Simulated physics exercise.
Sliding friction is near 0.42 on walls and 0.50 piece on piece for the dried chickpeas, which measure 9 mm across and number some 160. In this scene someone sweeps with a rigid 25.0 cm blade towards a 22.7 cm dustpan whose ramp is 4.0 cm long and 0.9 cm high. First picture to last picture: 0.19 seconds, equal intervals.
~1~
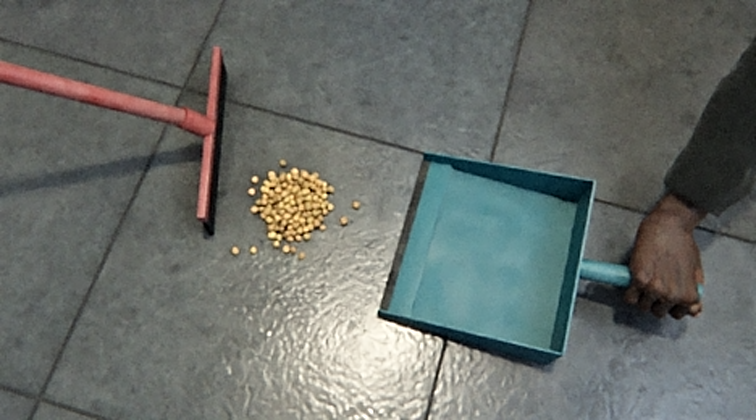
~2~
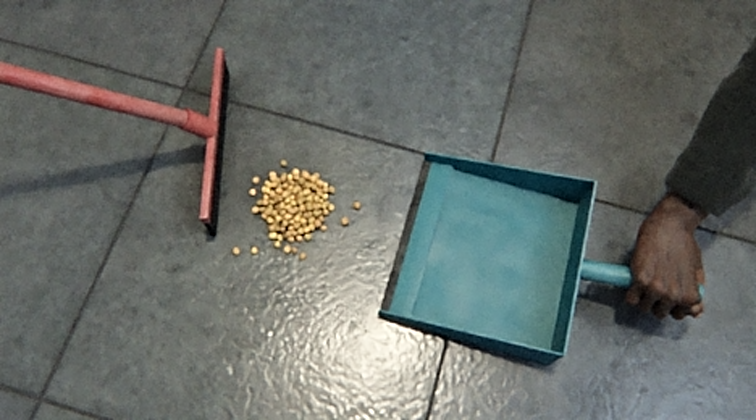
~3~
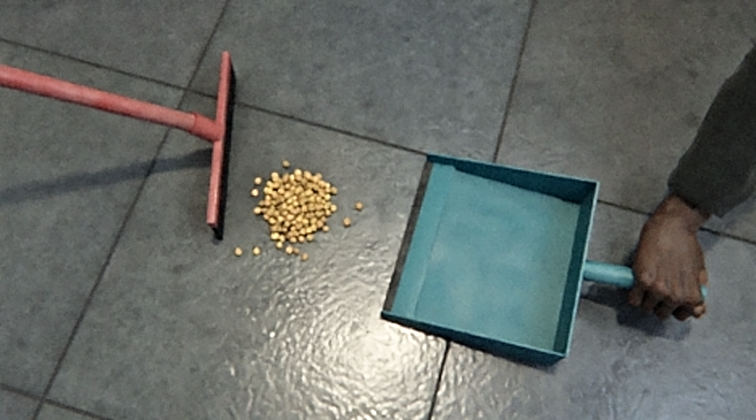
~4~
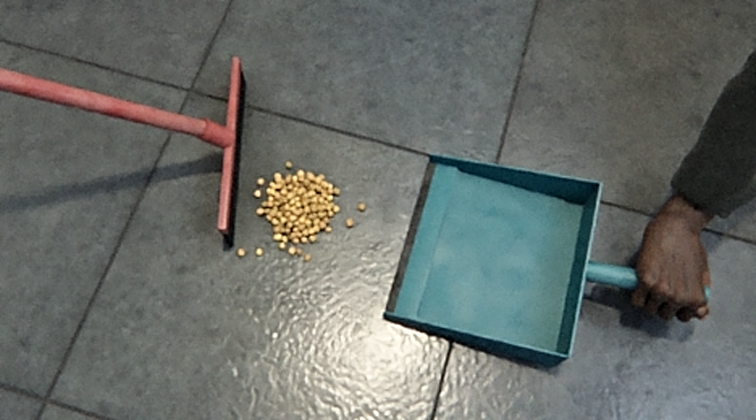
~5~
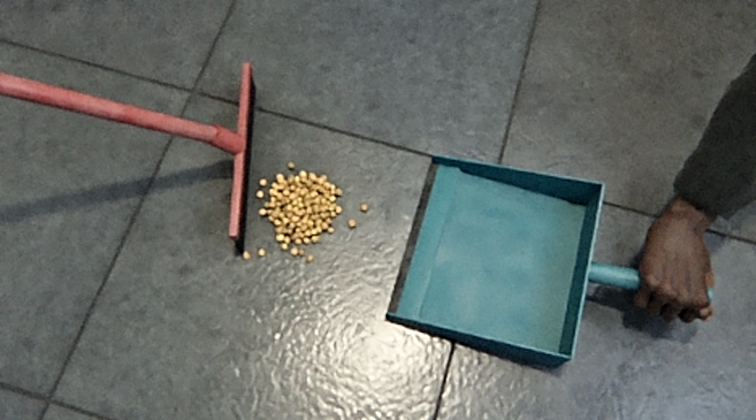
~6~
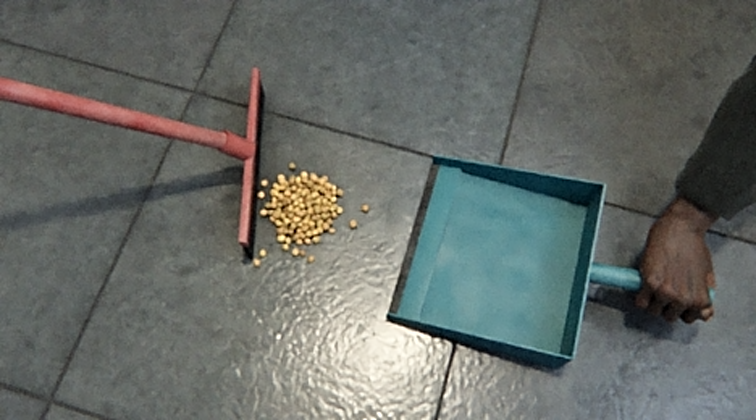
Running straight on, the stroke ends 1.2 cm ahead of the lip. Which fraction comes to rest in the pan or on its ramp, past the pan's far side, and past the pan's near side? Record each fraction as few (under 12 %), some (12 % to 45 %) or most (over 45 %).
Recorded: Pan few; far side few; near side few.
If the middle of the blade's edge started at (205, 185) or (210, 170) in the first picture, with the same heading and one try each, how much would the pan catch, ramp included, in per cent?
Close to 0 in a hundred, then close to 0 in a hundred.
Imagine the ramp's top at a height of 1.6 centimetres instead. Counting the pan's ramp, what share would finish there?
It would be roughly 0 percent.
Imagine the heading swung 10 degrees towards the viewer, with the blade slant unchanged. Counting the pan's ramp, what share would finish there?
Pan plus ramp: Some 0 %.
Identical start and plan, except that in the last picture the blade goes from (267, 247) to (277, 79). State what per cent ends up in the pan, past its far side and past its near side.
That ends as pan 15, far 0, and near 0.
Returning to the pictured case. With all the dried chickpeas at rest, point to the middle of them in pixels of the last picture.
At about (393, 233).
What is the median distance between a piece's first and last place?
Median: Approx. 12 cm.
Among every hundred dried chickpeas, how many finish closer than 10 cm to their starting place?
Roughly 15 in a hundred.
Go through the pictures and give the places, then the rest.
The first frame shows blade from (203, 218) to (218, 54), moved 0.0 cm, 0 of the pieces shifted so far; middle of the pieces at (290, 206); pan at (496, 260).
The second frame shows blade from (206, 219) to (221, 55), moved 0.3 cm, 0 of the pieces shifted so far; middle of the pieces at (291, 206).
The third frame shows blade from (213, 223) to (227, 59), moved 1.0 cm, 0 of the pieces shifted so far; middle of the pieces at (293, 207).
The fourth frame shows blade from (224, 229) to (237, 64), moved 2.3 cm, 0 of the pieces shifted so far; middle of the pieces at (296, 208).
The fifth frame shows blade from (235, 236) to (248, 70), moved 3.7 cm, 1 of the pieces shifted so far; middle of the pieces at (298, 208).
The sixth frame shows blade from (244, 242) to (257, 75), moved 5.0 cm, 1 of the pieces shifted so far; middle of the pieces at (299, 209); pan at (506, 264).
Then, 0.26 s after the last picture, middle of the blade 14 cm from the lip; 0 % over the lip, far side 0 %, near side 0 %.
Then, 0.43 s after the last picture, middle of the blade 8 cm from the lip; 0 % over the lip, far side 0 %, near side 0 %.
Then, 0.73 s after the last picture, middle of the blade 5 cm from the lip; 5 % over the lip, far side 0 %, near side 0 %.
In the end, pan 5 %, far side 0 %, near side 0 %, in front of the lip or behind the blade 95 %.
